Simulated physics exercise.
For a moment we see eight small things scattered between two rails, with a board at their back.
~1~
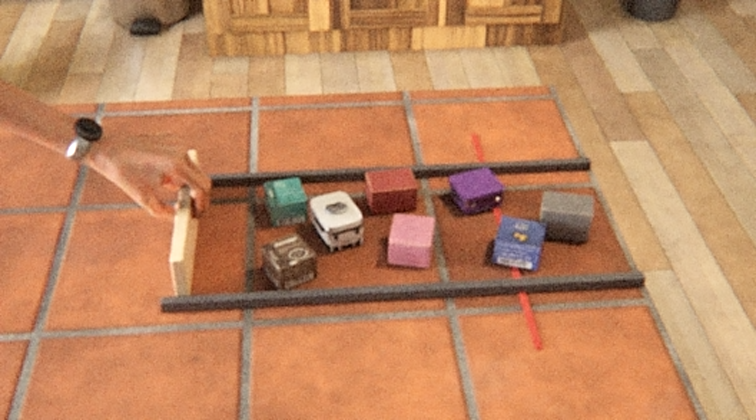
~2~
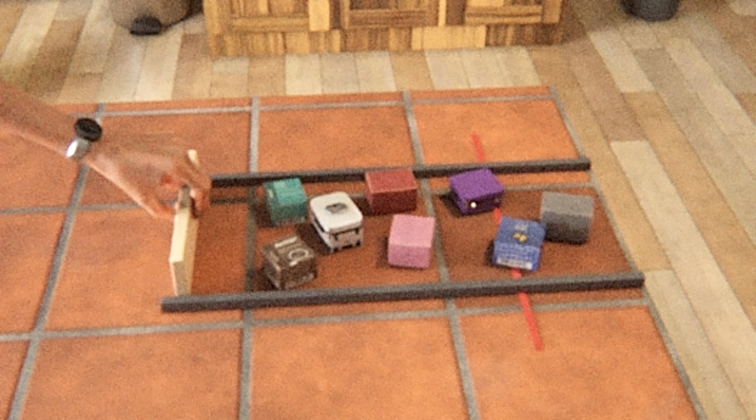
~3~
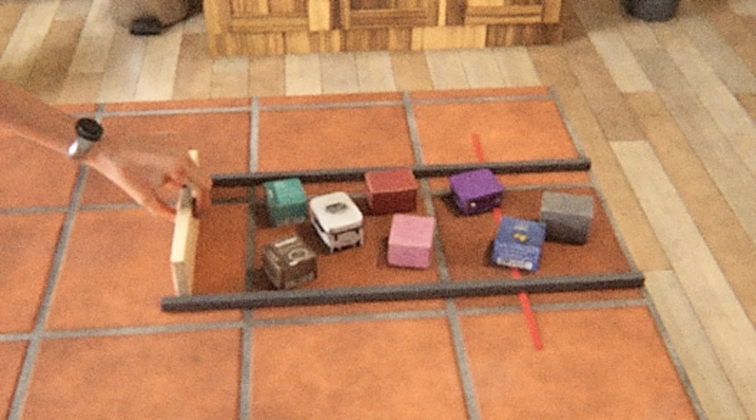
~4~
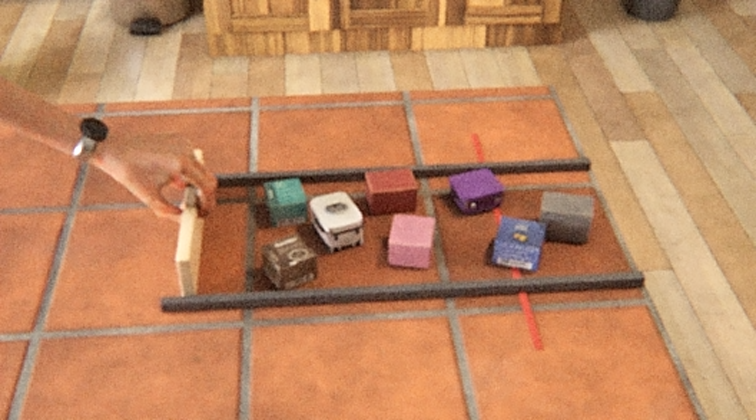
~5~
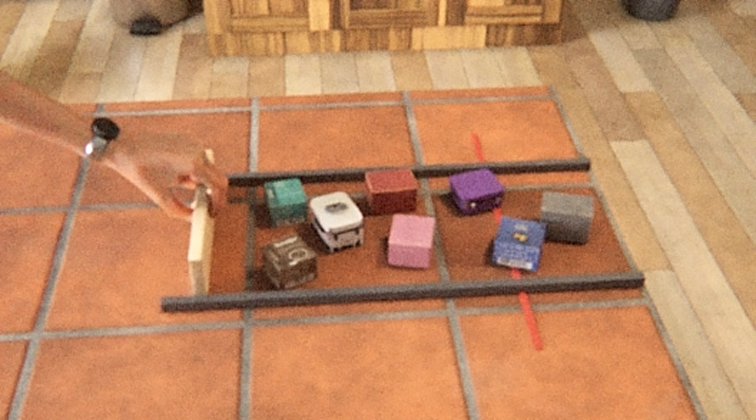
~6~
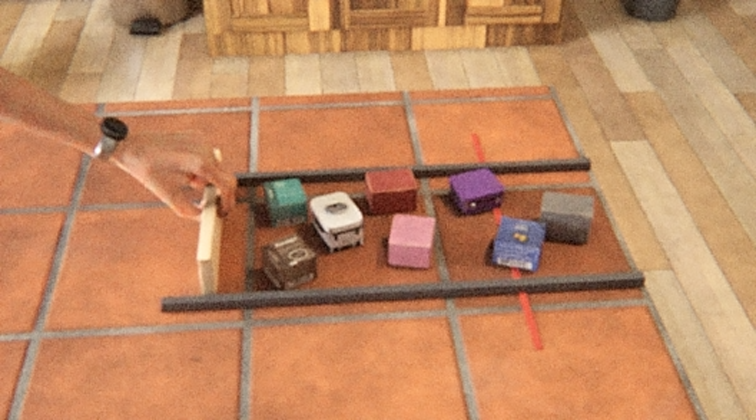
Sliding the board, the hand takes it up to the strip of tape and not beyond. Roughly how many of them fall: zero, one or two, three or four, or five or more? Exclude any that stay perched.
The count that falls off is none.
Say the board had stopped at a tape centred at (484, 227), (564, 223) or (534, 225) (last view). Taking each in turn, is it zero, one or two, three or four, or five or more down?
So in that order I'd say not one; five or more; three to four.
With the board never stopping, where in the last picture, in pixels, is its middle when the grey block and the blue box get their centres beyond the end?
The grey block puts it at (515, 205), the blue box at (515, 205).
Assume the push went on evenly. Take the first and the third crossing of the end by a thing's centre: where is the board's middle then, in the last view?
It sits around (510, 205) and after that around (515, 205).
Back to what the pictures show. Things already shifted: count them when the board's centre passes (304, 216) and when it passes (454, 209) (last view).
The first number is 2, the next one 7.
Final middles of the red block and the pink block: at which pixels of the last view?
First object: (552, 184); second object: (567, 231).
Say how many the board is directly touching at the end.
Contact count: 3.
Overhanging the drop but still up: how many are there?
My count gives 3.
Soon after, none off yet; grey block at rest near (566, 217); blue box at rest near (519, 243); purple case at rest near (476, 193).
In the end, the number that fall off is zero.
